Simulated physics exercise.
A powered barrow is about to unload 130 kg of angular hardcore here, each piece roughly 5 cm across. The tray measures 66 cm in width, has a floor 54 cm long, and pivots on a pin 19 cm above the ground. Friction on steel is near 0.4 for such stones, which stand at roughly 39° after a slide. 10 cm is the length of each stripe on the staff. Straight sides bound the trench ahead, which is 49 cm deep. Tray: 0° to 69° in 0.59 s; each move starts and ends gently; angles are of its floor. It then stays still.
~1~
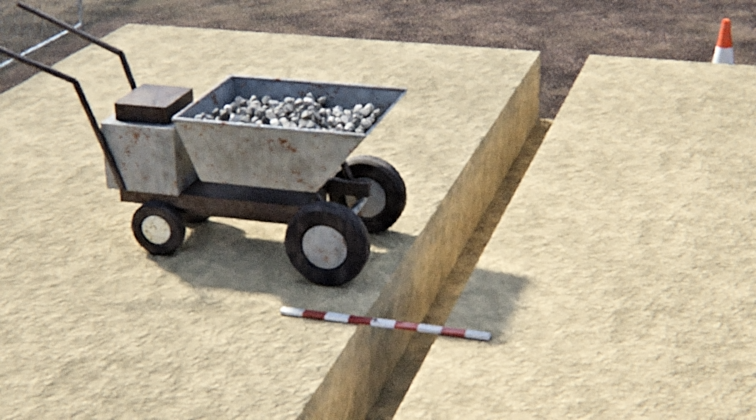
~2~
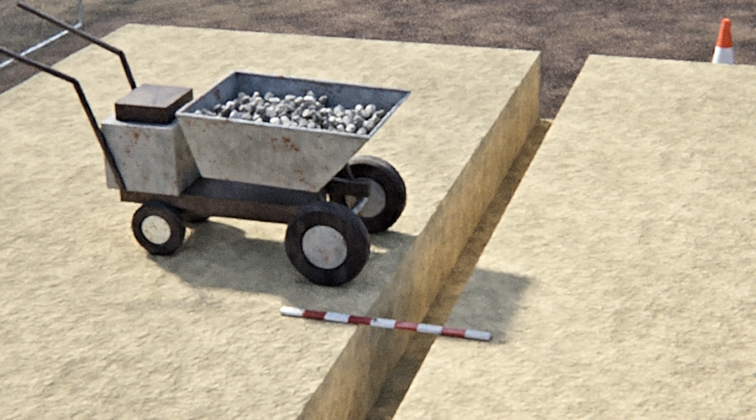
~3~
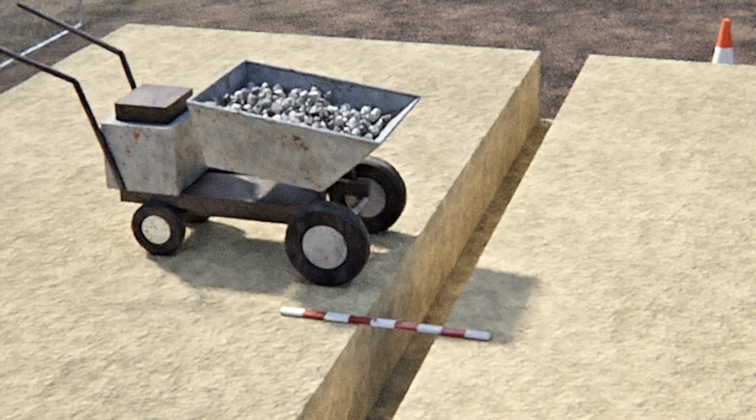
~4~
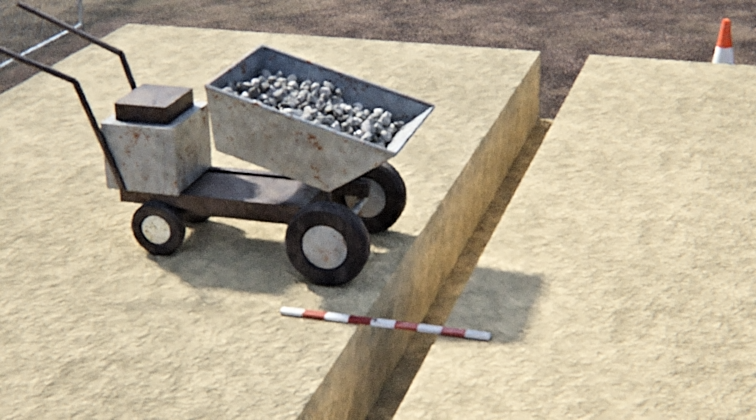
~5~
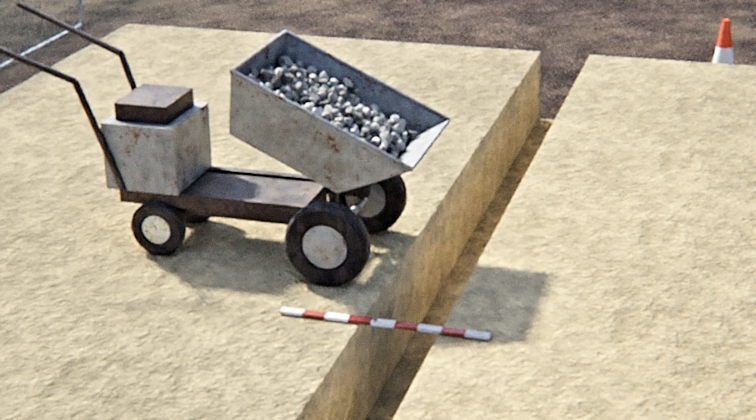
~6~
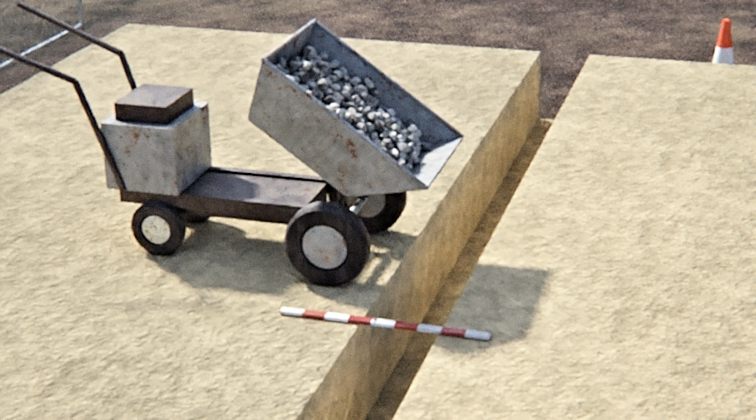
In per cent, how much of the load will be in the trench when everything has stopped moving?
Around 22 per cent of it.
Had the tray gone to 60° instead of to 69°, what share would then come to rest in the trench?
It would be near 5 per cent.
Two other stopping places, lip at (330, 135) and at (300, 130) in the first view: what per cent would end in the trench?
Roughly 45 per cent, then 70 per cent.
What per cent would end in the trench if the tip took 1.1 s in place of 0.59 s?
Trench share: Approx. 30%.
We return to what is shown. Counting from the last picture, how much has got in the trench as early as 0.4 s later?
About 0 per cent by then.
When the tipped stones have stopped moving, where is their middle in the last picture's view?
The stones end up centred near (524, 273).
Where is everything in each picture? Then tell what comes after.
In the first frame, the tray is at 0°, its lip at (365, 136); the top of the load is at (295, 114).
In the second frame, lip at (369, 138), floor tilted 2°, highest stones at (277, 109).
In the third frame, lip at (380, 144), floor tilted 7°, highest stones at (259, 97).
In the fourth frame, the tray is at 15°, its lip at (396, 155); the top of the load is at (261, 82).
In the fifth frame, the tray is at 25°, its lip at (412, 170); the top of the load is at (282, 68).
In the sixth frame, lip at (427, 189), floor tilted 35°, highest stones at (303, 59).
Then, 0.1 s after the last picture the floor is at 58°, 100 % in the tray; the foremost stones are at (438, 202).
Then, 0.4 s after the last picture the floor is at 69°, 84 % in the tray, 16 % past the trench; the foremost stones are at (525, 284).
Then, 0.7 s after the last picture the floor is at 69°, 24 % in the tray, 1 % in the trench, 75 % past the trench; the foremost stones are at (699, 288).
Then, 2.7 s after the last picture the floor is at 69°, 2 % in the tray, 22 % in the trench, 76 % past the trench; the foremost stones are past the picture's edge.
